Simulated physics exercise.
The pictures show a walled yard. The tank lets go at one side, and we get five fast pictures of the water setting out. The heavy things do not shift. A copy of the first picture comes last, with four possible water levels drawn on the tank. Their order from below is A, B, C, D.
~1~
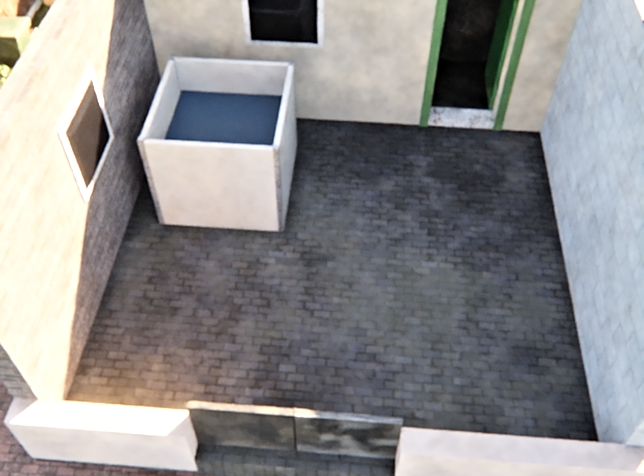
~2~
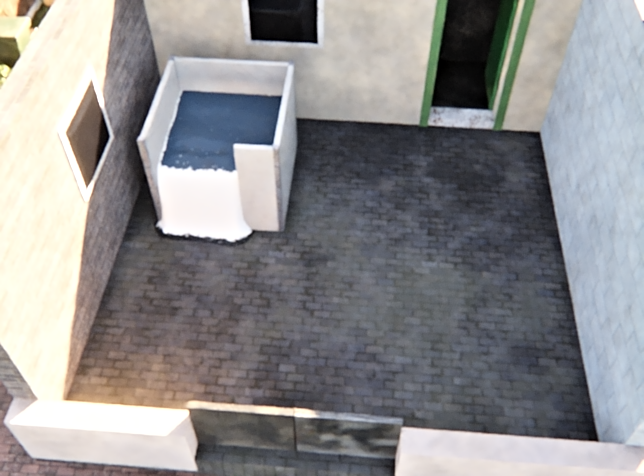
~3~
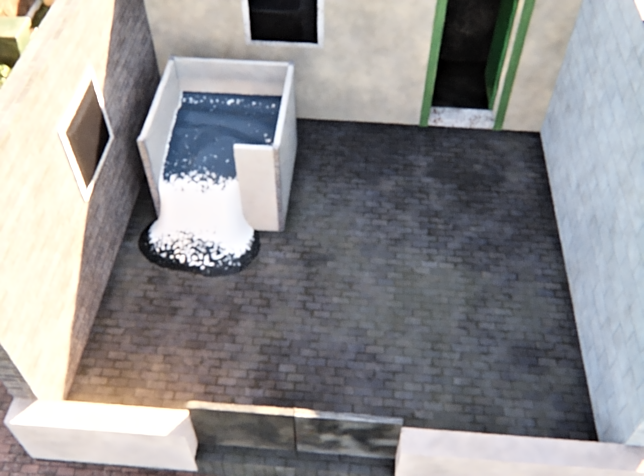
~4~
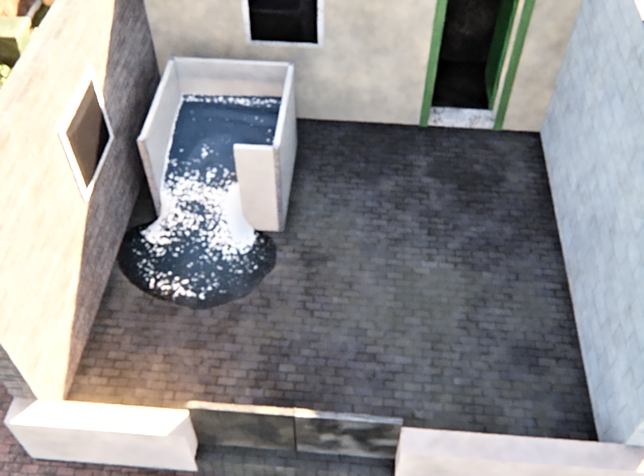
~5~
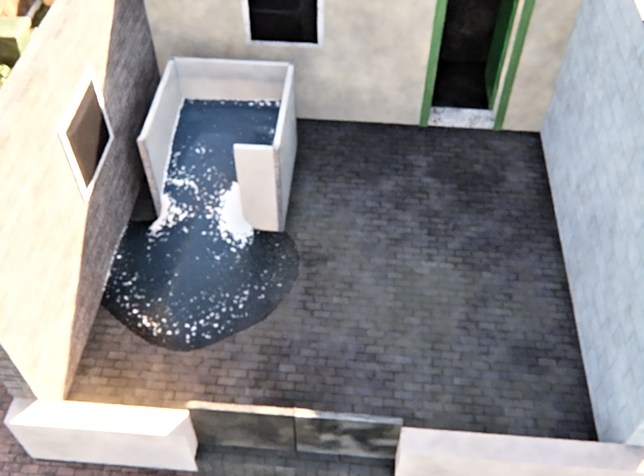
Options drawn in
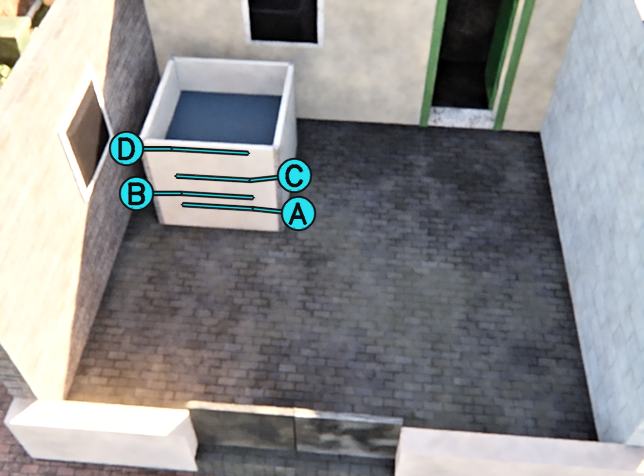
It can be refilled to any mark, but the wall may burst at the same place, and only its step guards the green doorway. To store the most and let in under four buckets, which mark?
The answer is line C.
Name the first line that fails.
The answer is D.
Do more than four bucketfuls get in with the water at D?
Yes.
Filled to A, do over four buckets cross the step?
No, not at all.
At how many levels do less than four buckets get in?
Three of the four.
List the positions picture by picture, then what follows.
Water in the tank at rest, its middle at (225, 131); foot of the green doorway at (460, 127); shut gate at (295, 417), in the first frame.
In the second frame, 1 % of the ground under water, visible out to (245, 232).
In the third frame, 4 % of the ground under water, visible out to (239, 264).
In the fourth frame, 7 % of the ground under water, visible out to (205, 300).
In the fifth frame, 13 % of the ground under water, visible out to (189, 341).
In cyan, A at (218, 206); B at (216, 195); C at (213, 178); D at (209, 151); from the bottom up A, B, C, D.
Choosing A, nothing gets over.
Choosing B, nothing gets over.
Choosing C, a splash gets over, under a bucket.
Choosing D, about 8 bucketfuls get in.
